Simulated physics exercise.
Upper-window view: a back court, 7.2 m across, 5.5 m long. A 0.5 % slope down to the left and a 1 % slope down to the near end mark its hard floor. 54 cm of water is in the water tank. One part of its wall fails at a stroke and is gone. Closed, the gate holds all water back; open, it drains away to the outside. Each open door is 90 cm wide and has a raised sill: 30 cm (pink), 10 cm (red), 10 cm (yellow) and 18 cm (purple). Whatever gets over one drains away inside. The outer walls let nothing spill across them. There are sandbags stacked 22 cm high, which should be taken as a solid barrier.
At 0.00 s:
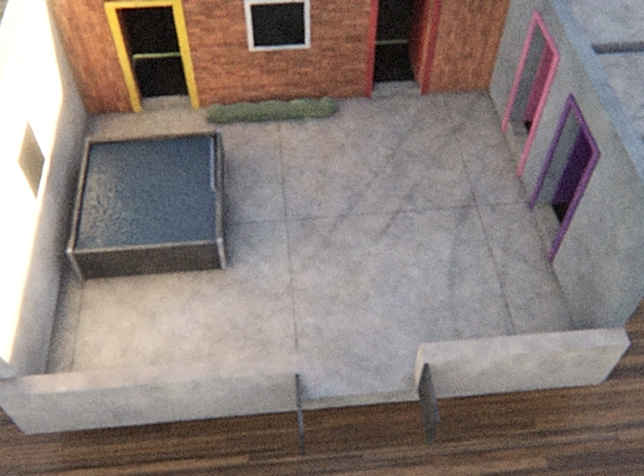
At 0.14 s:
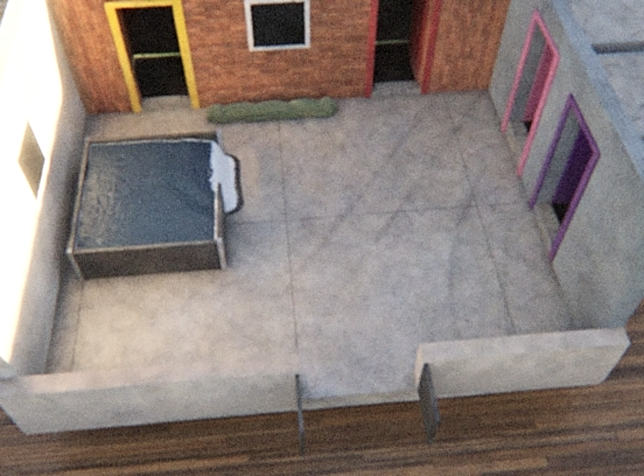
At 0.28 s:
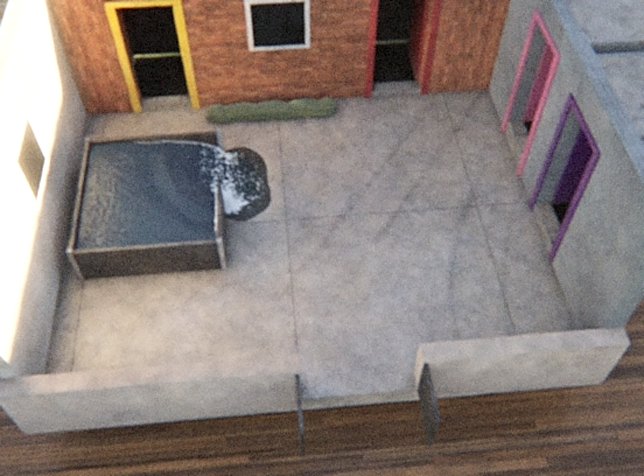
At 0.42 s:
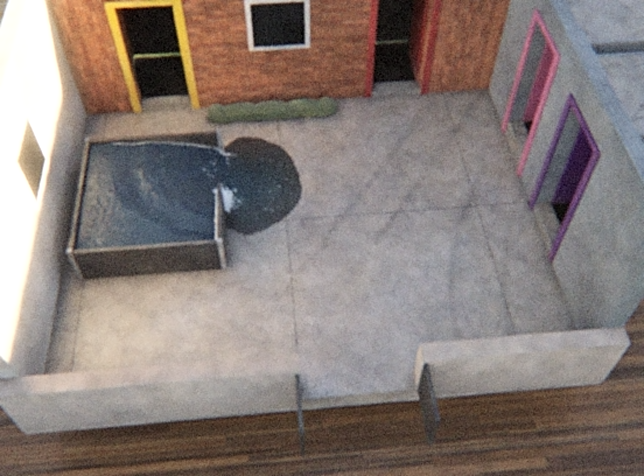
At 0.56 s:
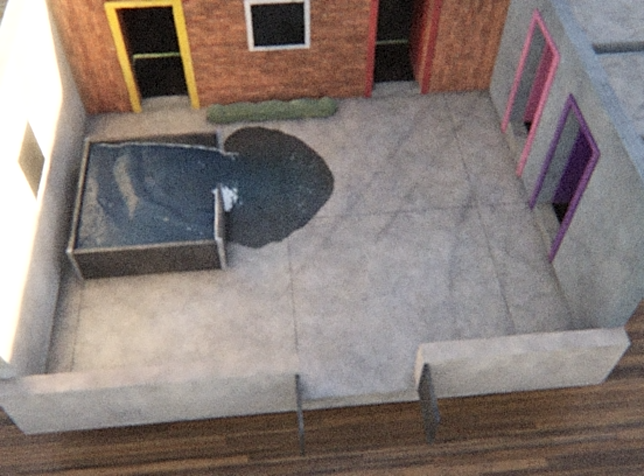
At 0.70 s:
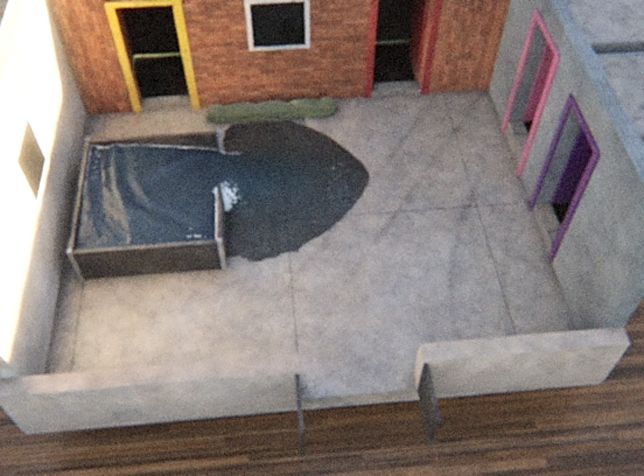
Dark water bursts through the right side of a low rectangular tank at the left of a pale paved court, seen from high above by a still camera. Yellow and red doorways flank a window in the brick back wall above a green strip, with pink and purple doorways at right. White froth appears at the gap, then a dark, rounded pool spreads rightward across the floor, growing pointed.
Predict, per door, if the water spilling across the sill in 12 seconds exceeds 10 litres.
The pink door never tops the limit; the red door never tops the limit; the yellow door never tops the limit; the purple door never tops the limit.
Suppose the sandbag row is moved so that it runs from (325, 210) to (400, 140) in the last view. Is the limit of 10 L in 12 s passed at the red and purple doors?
Result: Red door beyond the limit; purple door inside the limit.
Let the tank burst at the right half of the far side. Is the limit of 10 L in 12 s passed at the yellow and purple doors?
Yellow: Beyond limit; purple: Within limit.
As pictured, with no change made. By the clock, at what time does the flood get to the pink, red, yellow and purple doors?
Pink: 1.6 s; red: 1.8 s; yellow: 7.5 s; purple: 2.2 s.
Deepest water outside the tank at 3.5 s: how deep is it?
Depth max: Approx. 22 cm.
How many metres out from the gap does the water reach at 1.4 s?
Roughly 4.2 m.
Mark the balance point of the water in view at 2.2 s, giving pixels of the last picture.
Near (233, 197).
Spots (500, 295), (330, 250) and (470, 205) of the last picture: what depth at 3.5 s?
2, 2, 2 cm.
After 1.4 s water covers 30 % of the floor and is deepest (28 cm) near (233, 174); pink door not reached, red door not reached, yellow door not reached, purple door not reached.
After 2.2 s water covers 45 % of the floor and is deepest (24 cm) near (233, 174); pink door 14 cm at the sill, 0 L in, red door 8 cm at the sill, 0 L in, yellow door not reached, purple door not reached.
After 3.5 s water covers 55 % of the floor and is deepest (22 cm) near (500, 147); pink door 21 cm at the sill, 0 L in, red door 7 cm at the sill, 0 L in, yellow door not reached, purple door 13 cm at the sill, 0 L in.
After 7.0 s water covers 70 % of the floor and is deepest (18 cm) near (561, 359); pink door 9 cm at the sill, 0 L in, red door 8 cm at the sill, 1 L in, yellow door not reached, purple door 8 cm at the sill, 0 L in.
After 12.0 s water covers 95 % of the floor and is deepest (12 cm) near (41, 404); pink door 4 cm at the sill, 0 L in, red door 3 cm at the sill, 1 L in, yellow door 1 cm at the sill, 0 L in, purple door 7 cm at the sill, 0 L in.
